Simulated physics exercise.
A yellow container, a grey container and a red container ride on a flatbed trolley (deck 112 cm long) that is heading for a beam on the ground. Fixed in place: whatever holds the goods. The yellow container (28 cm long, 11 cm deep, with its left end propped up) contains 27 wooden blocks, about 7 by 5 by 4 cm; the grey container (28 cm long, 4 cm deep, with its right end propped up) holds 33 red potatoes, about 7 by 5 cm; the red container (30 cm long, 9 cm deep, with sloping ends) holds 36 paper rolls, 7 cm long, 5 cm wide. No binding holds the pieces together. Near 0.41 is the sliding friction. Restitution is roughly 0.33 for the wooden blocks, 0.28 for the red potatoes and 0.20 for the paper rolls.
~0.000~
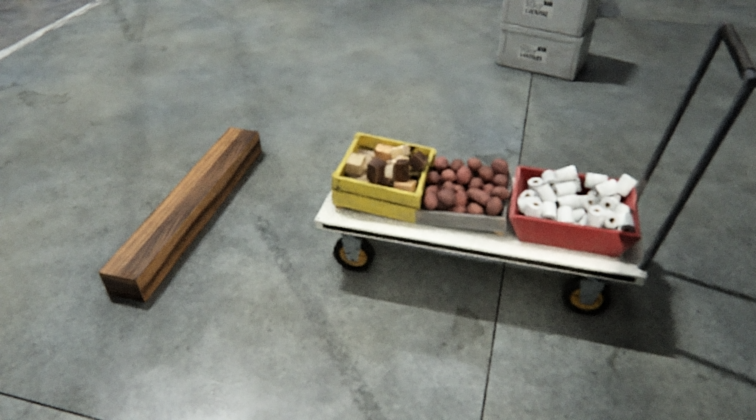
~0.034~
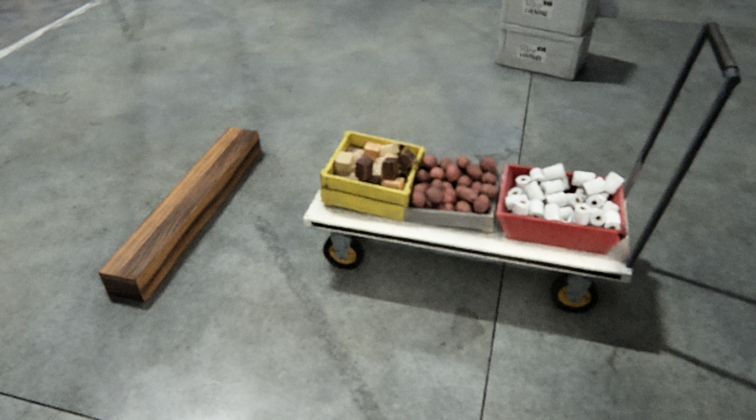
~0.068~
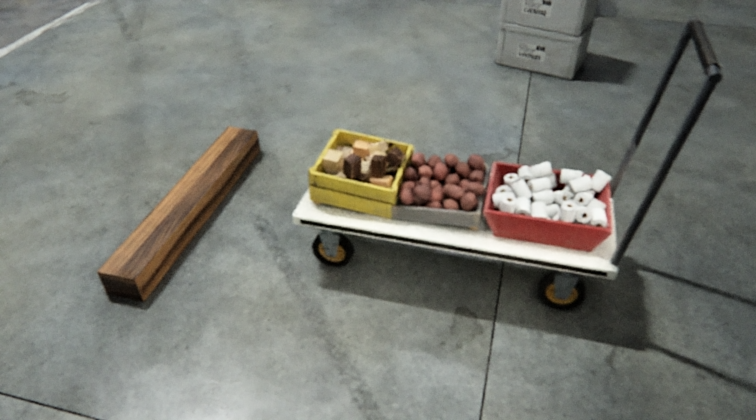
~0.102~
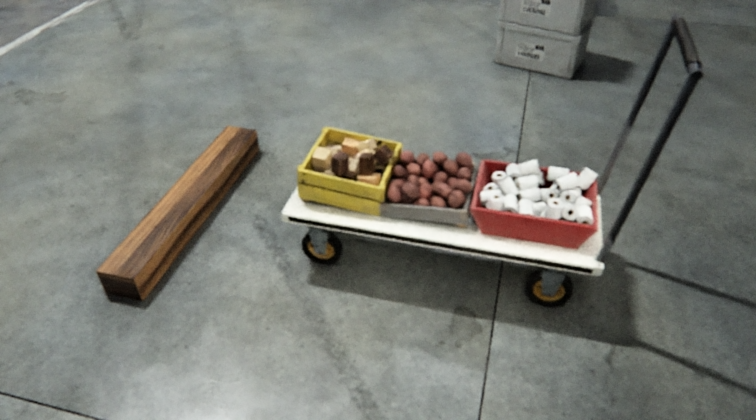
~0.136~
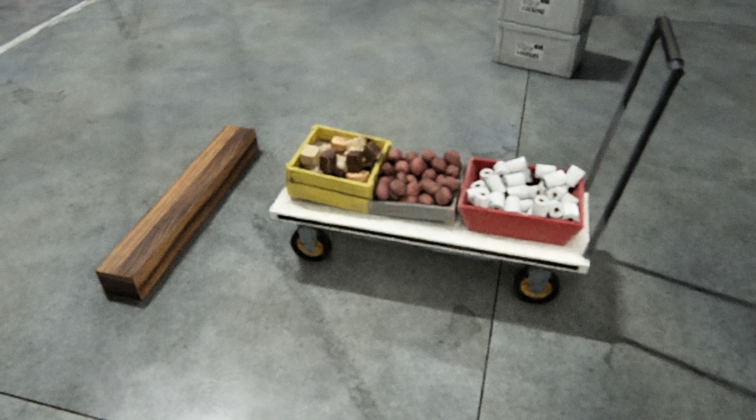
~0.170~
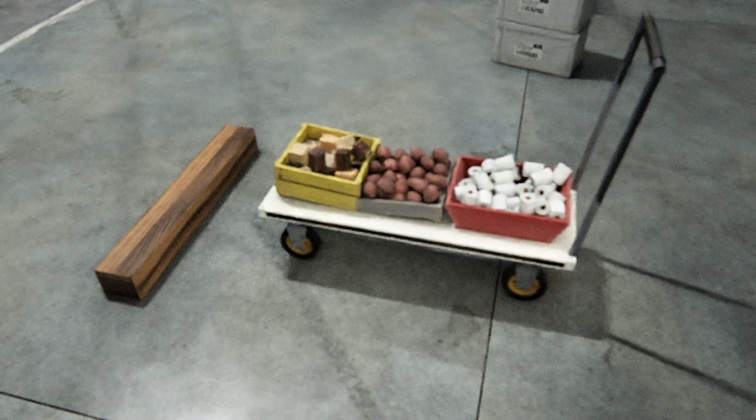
To begin with, a flatbed trolley carrying a yellow container of wooden blocks, a grey one of red potatoes and a red one of white paper rolls stands right of a wooden beam on the floor. The trolley then rolls slowly and steadily leftward, narrowing the gap, while its load stays in place.
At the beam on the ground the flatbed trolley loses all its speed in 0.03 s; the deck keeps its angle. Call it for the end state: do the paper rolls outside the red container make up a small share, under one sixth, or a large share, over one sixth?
A small share, under one sixth.
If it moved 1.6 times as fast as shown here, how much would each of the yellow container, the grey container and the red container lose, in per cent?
Yellow container 0, grey container 20, red container 10 per cent.
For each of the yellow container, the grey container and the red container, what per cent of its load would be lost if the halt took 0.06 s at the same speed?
With that change, yellow container 0 per cent, grey container 10 per cent, red container 0 per cent.
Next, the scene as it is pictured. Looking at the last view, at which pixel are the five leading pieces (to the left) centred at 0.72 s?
(199, 145).
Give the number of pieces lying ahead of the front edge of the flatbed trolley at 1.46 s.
Count: Approx. 0.
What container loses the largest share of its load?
It's the grey container.
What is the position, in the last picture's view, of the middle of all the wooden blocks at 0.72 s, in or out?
Near (226, 151).
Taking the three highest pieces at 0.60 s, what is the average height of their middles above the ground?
Their middles sit some 44 cm up.
After 0.50 s, contact.
After 0.60 s, 0 of 27 out of the yellow container, 0 of 33 out of the grey container and 0 of 36 out of the red container.
After 0.72 s, 0 of 27 out of the yellow container, 1 of 33 out of the grey container and 0 of 36 out of the red container.
After 0.95 s, 0 of 27 out of the yellow container, 4 of 33 out of the grey container and 0 of 36 out of the red container.
When it is over (at 1.46 s), 0 of 27 out of the yellow container, 4 of 33 out of the grey container and 0 of 36 out of the red container. Asked share, 0 of 36, 0 per cent.
